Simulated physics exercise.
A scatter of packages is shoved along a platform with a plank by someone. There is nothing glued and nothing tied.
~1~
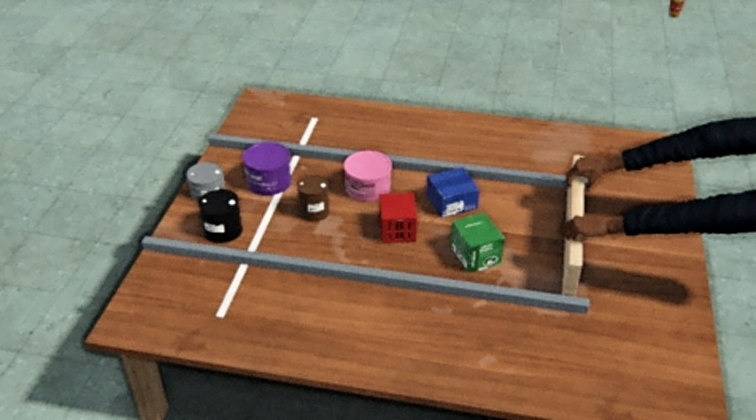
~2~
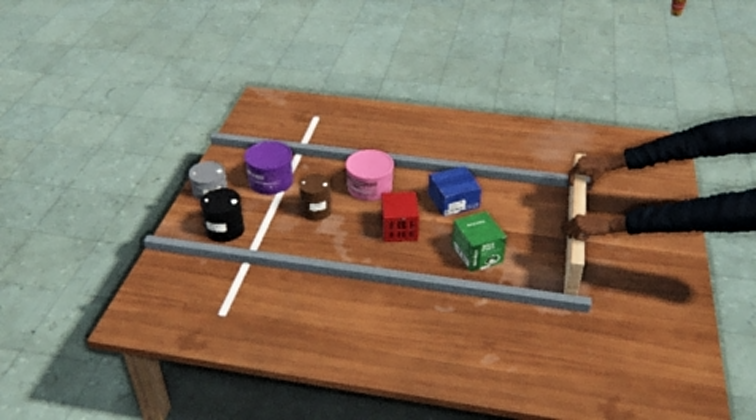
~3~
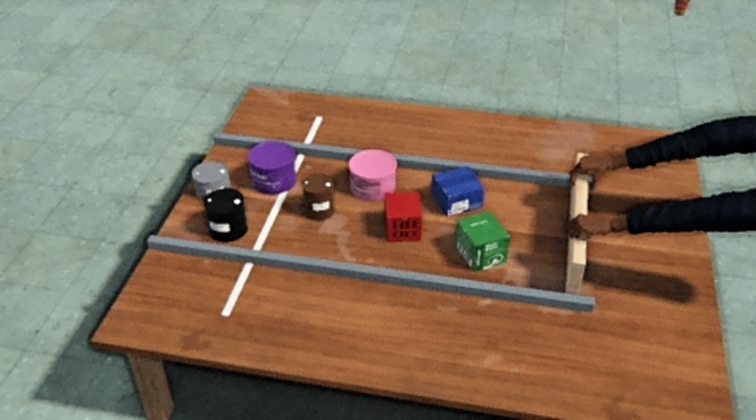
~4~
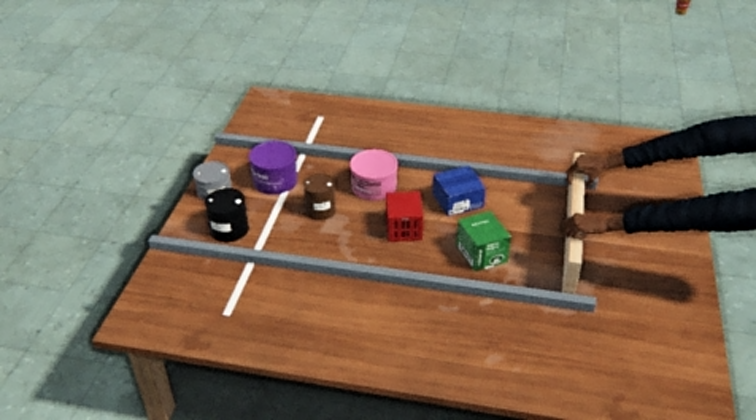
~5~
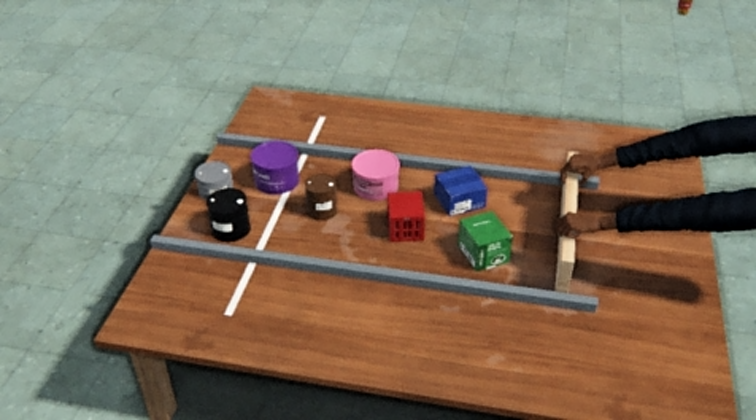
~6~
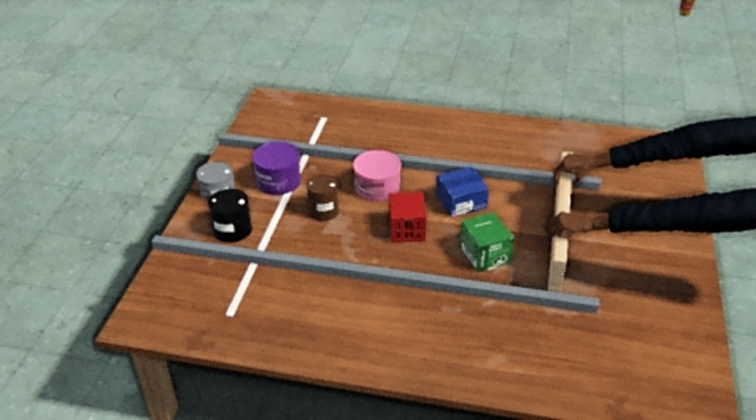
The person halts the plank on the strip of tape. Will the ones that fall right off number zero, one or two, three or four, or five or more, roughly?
It is going to spill one or two of them.
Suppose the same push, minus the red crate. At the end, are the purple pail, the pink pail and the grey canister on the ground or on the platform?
Purple pail drops; pink pail stays put; grey canister drops.
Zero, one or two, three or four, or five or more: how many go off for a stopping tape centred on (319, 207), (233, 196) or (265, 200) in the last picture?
Well, in the order given, it's none, five or over and three to four.
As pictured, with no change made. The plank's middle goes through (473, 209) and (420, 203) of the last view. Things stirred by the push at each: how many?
The count reaches 2 first and 4 second.
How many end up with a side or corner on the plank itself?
In total, 2.
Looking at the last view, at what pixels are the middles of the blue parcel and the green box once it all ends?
The blue parcel ends at (278, 161) and the green box at (258, 204).
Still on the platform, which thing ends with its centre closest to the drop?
The brown canister, it is.
A little later, none off yet; grey canister at rest near (216, 182); black canister at rest near (230, 216); purple pail at rest near (277, 169).
Next, none off yet; grey canister at rest near (216, 182); black canister at rest near (230, 216); purple pail moving near (273, 168).
When it is over, the number that fall off is one or two; down, purple pail and grey canister.
